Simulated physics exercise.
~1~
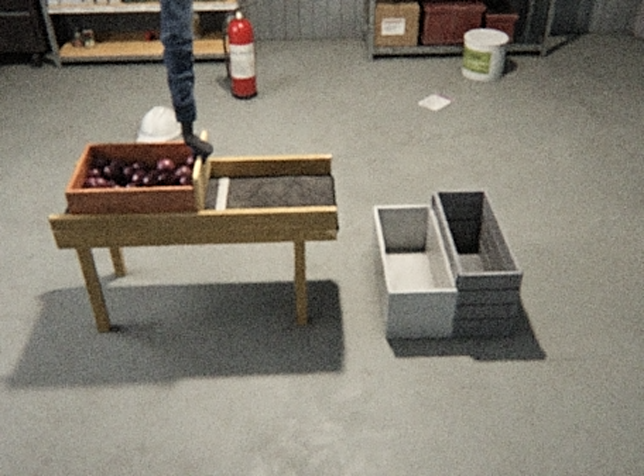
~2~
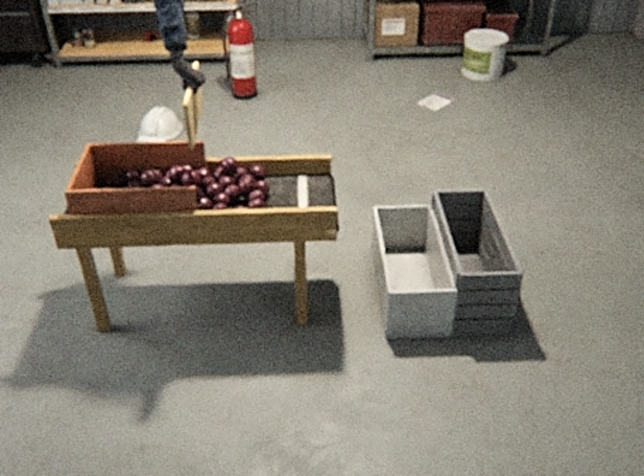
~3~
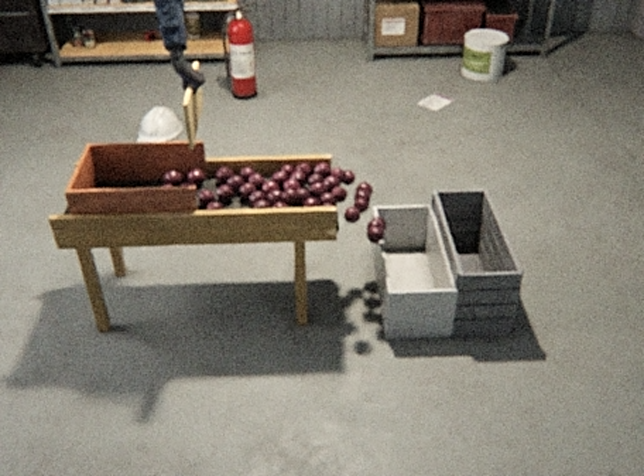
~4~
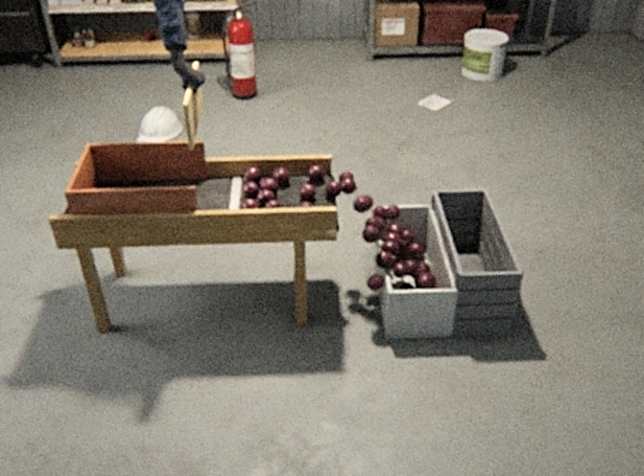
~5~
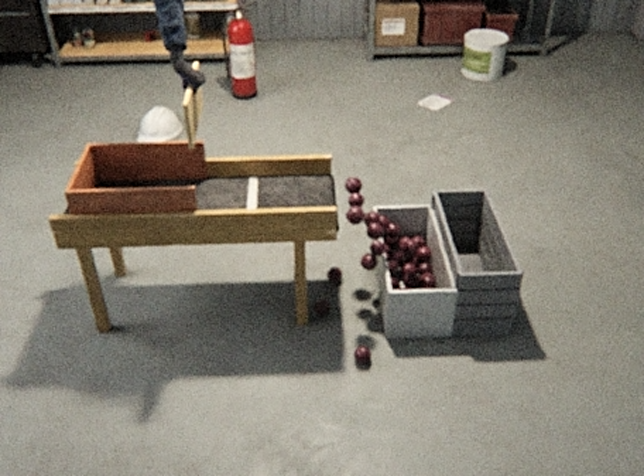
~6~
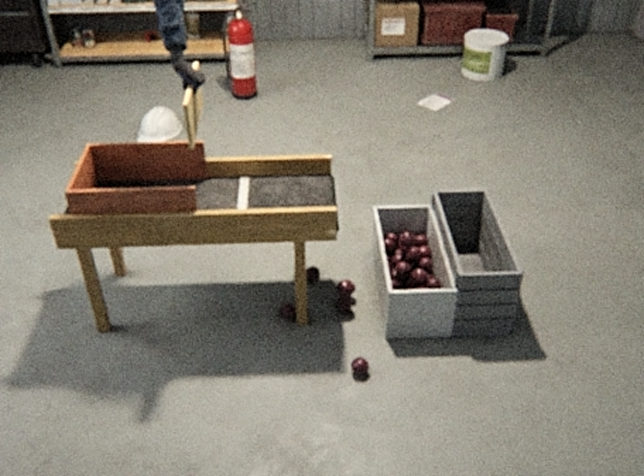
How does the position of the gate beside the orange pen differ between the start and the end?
At the start the gate is down at the belt, closing off the right side of the orange pen. By the end it is held upright above the pen and belt by the dark blue arm.
The video shows a dark blue arm lifting a gate beside an orange pen of red onions, which ride a striped conveyor belt to the right and spill off its end, most landing in the white tote while a few end up on the floor short of it.
